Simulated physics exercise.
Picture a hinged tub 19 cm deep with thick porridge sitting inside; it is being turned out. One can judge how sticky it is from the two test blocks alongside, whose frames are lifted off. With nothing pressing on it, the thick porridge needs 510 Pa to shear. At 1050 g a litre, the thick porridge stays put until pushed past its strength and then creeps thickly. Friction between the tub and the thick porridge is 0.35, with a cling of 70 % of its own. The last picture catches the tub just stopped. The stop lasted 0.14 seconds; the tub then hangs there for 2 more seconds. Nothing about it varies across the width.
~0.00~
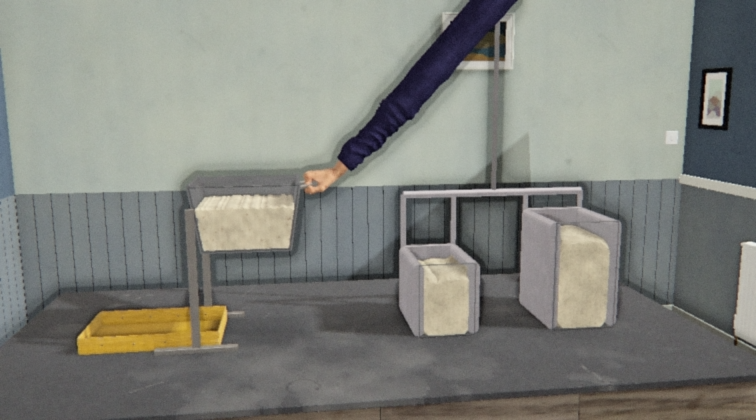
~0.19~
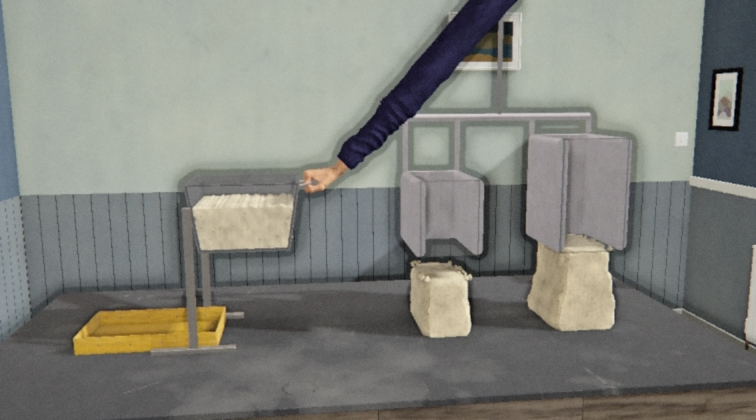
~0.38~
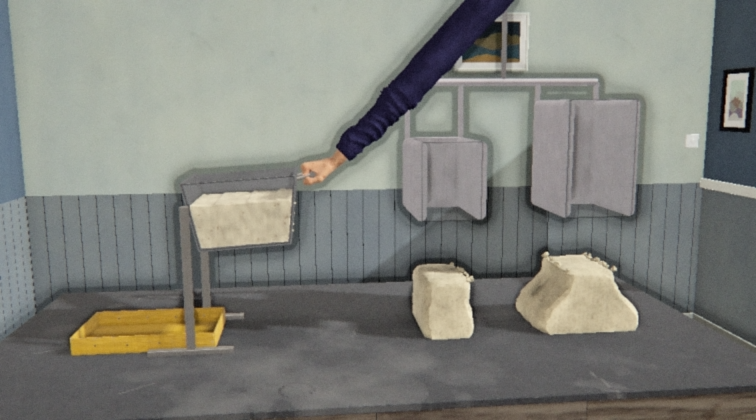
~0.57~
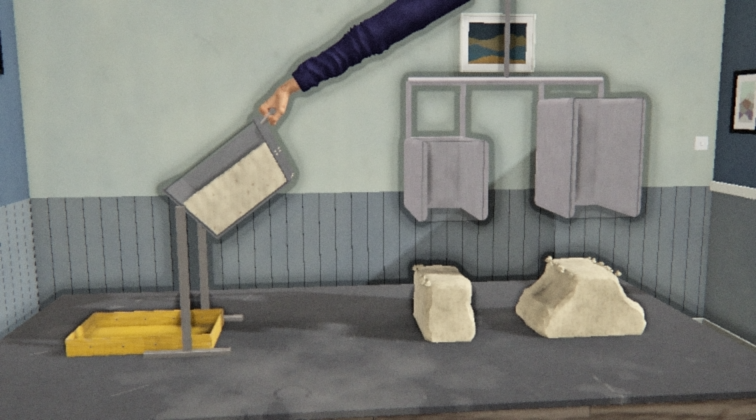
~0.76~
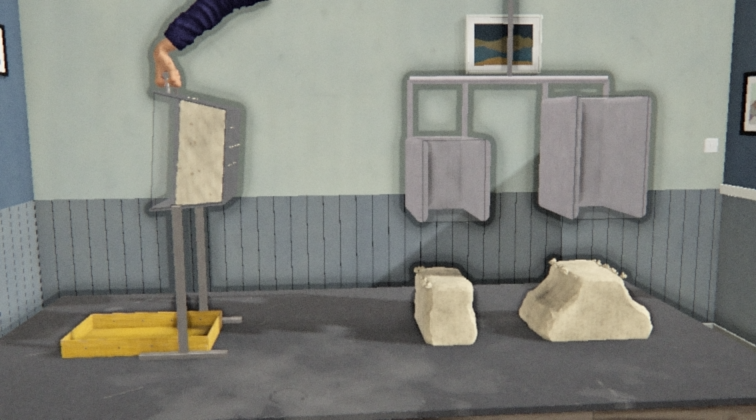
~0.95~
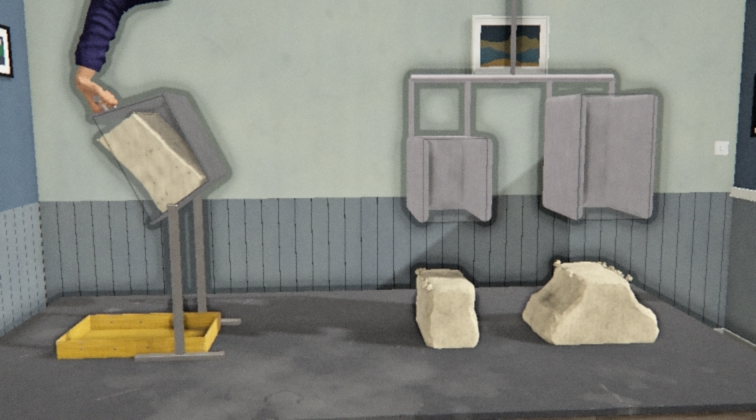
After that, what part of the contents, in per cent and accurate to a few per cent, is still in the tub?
The part still in the tub is near 0 out of 100.
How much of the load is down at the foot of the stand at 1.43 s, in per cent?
Roughly 100 per cent.
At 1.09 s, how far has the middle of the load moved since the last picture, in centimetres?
About 17 cm.
By 1.09 s, the tub is at 116 degrees and holds 23 %.
By 1.26 s, the tub is at 116 degrees and holds 0 %.
By 1.43 s, the tub is at 116 degrees and holds 0 %.
By 1.60 s, the tub is at 116 degrees and holds 0 %.
By 2.95 s, at the end, the tub is at 116 degrees and holds 0 %.
